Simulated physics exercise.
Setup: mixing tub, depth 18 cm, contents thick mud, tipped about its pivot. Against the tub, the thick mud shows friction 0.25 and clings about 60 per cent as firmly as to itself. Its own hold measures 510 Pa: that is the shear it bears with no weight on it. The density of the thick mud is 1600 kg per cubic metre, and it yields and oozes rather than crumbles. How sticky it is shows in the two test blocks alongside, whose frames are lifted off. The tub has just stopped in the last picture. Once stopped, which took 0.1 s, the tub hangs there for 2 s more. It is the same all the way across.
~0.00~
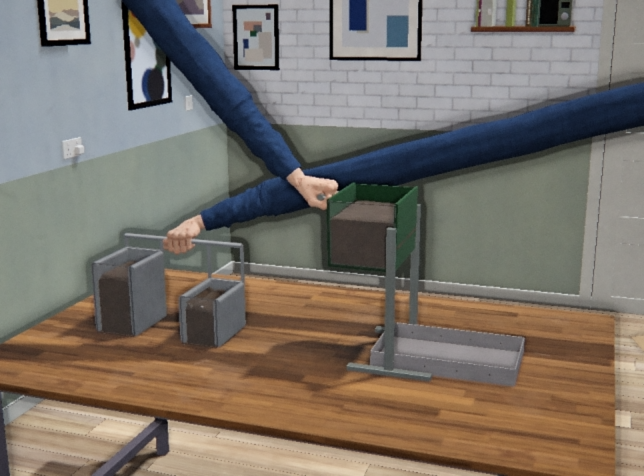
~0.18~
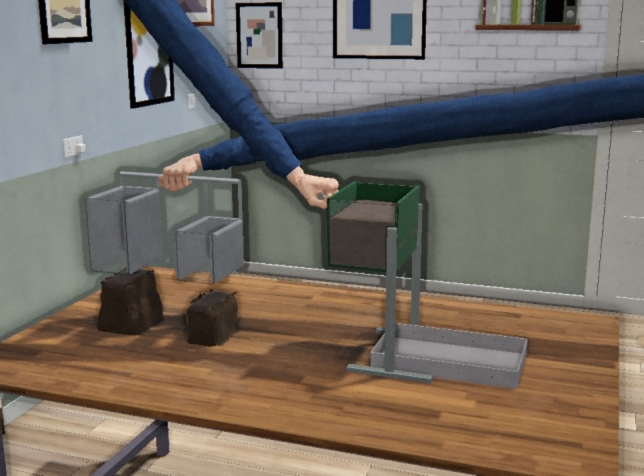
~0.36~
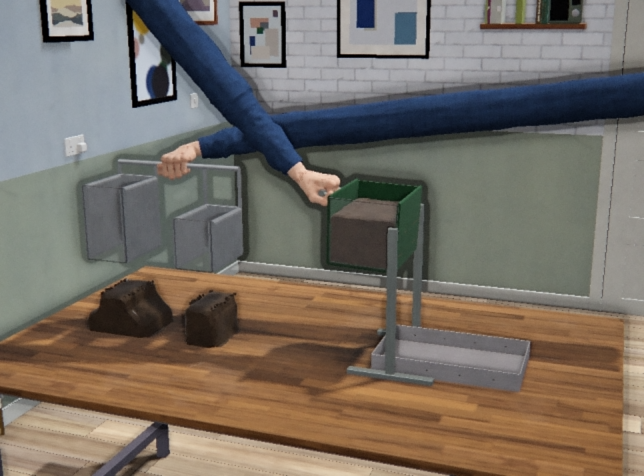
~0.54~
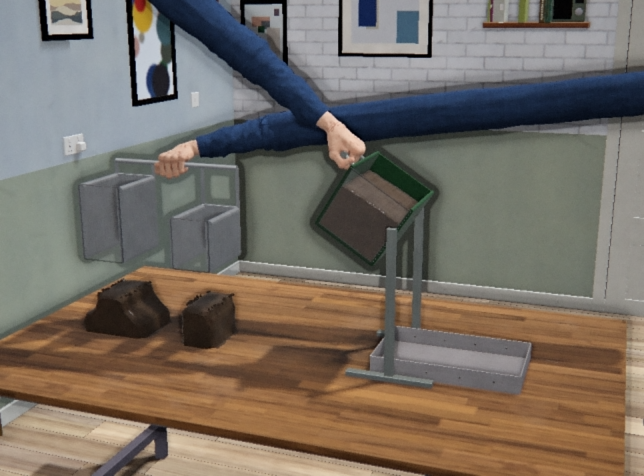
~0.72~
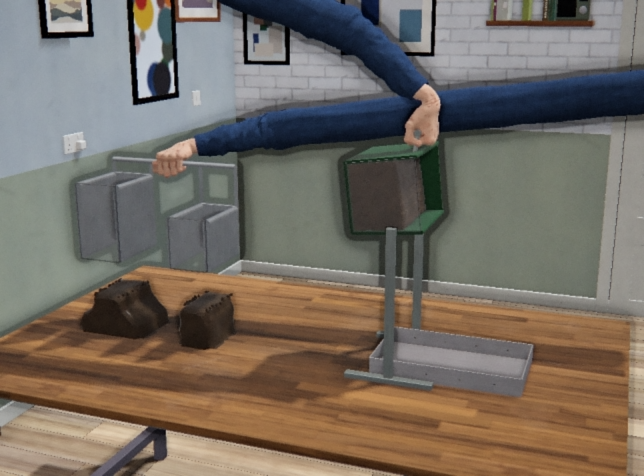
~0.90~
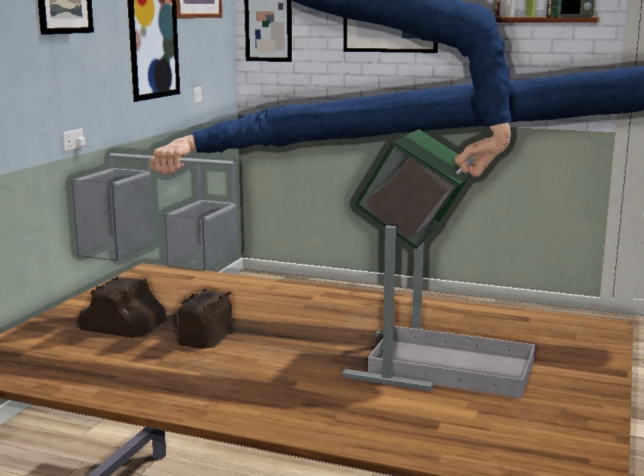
Hands lifting two grey moulds off dark mud blocks, the taller one slumping, then turning a green tub of mud well over.
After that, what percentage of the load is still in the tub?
Roughly 0 %.
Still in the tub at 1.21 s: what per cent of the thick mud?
The tub holds some 0 % at that moment.
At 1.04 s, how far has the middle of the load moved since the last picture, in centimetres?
About 13 cm.
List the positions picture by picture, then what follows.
Handle-side rim at (330, 201), tilt 0 degrees; crest of the thick mud at (386, 222); block heights 19 cm, 12 cm (left to right), in the first frame.
Handle-side rim at (330, 200), tilt 0 degrees; crest of the thick mud at (387, 221); block heights 16 cm, 12 cm (left to right), in the second frame.
Handle-side rim at (331, 197), tilt 2 degrees; crest of the thick mud at (333, 216); block heights 13 cm, 12 cm (left to right), in the third frame.
Handle-side rim at (353, 168), tilt 33 degrees; crest of the thick mud at (345, 187); block heights 13 cm, 12 cm (left to right), in the fourth frame.
Handle-side rim at (416, 159), tilt 84 degrees; crest of the thick mud at (391, 162); block heights 13 cm, 12 cm (left to right), in the fifth frame.
Handle-side rim at (456, 187), tilt 120 degrees; crest of the thick mud at (411, 159); block heights 13 cm, 12 cm (left to right), in the sixth frame.
After 1.04 s, the tub is at 120 degrees and holds 36 %.
After 1.21 s, the tub is at 120 degrees and holds 0 %.
After 1.38 s, the tub is at 120 degrees and holds 0 %.
After 1.55 s, the tub is at 120 degrees and holds 0 %.
After 2.90 s, the tub is at 120 degrees and holds 0 %.
